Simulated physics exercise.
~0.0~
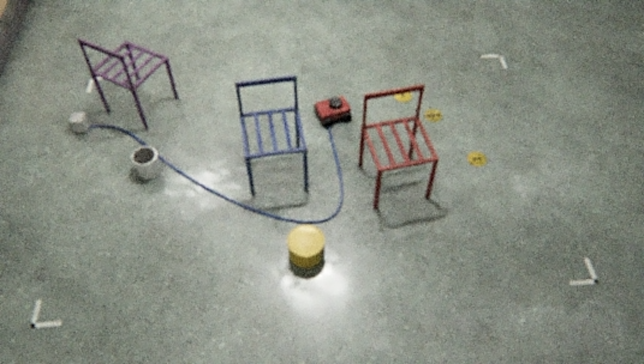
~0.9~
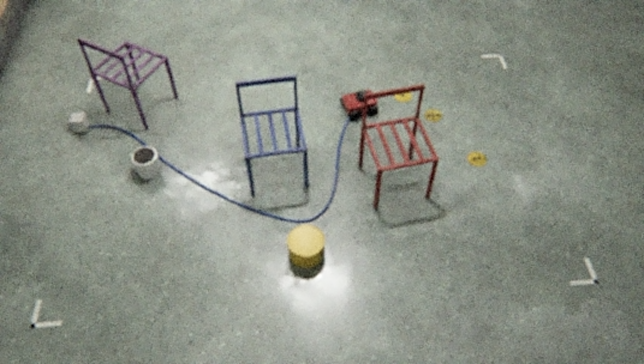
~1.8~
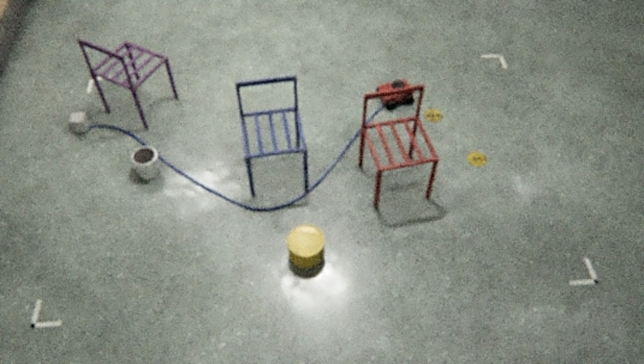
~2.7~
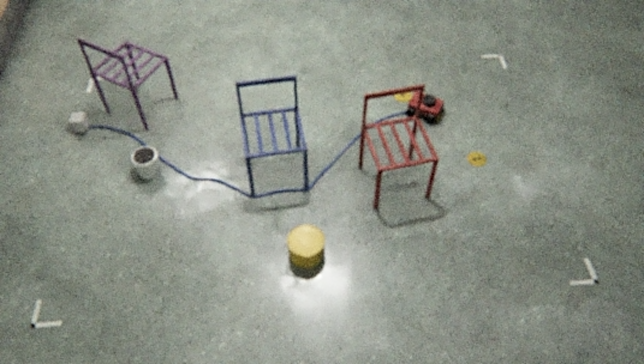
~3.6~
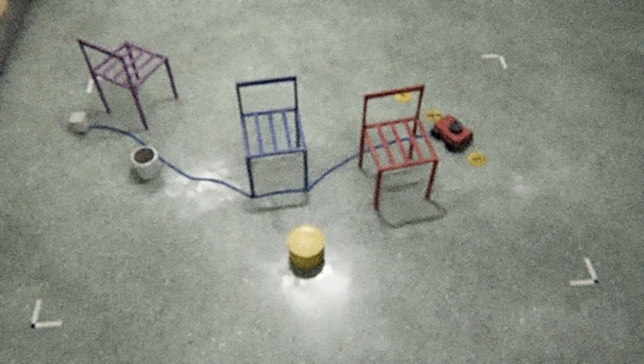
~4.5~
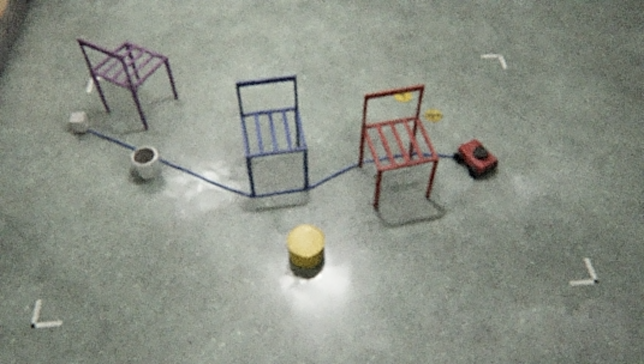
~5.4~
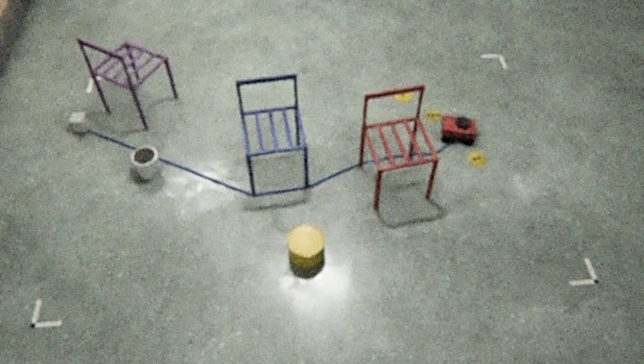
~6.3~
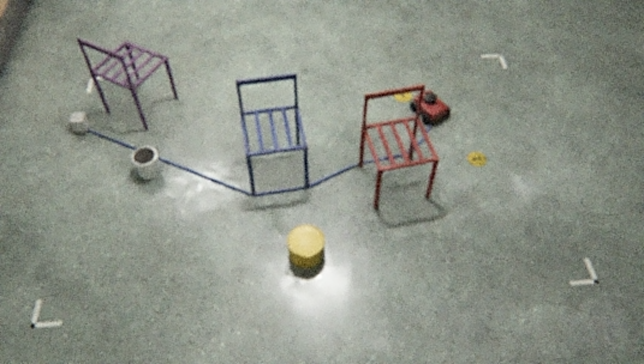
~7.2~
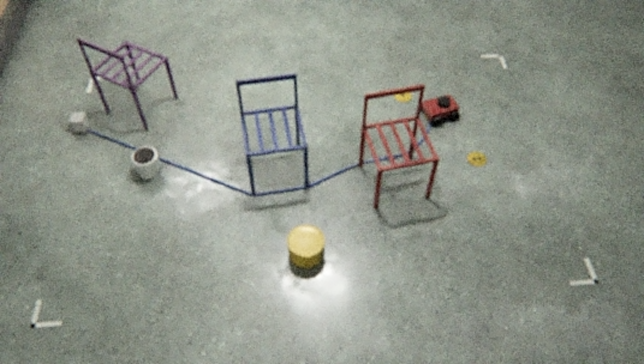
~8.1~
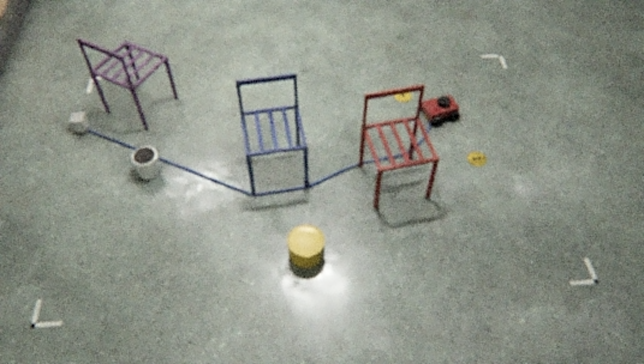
The video shows a small red cart pulling a blue cord rightward behind a red chair, past yellow floor marks, until the cord tightens against a blue chair's legs; the cart then backs up and left, stopping near the red chair, with the chairs, bucket and pot still standing.
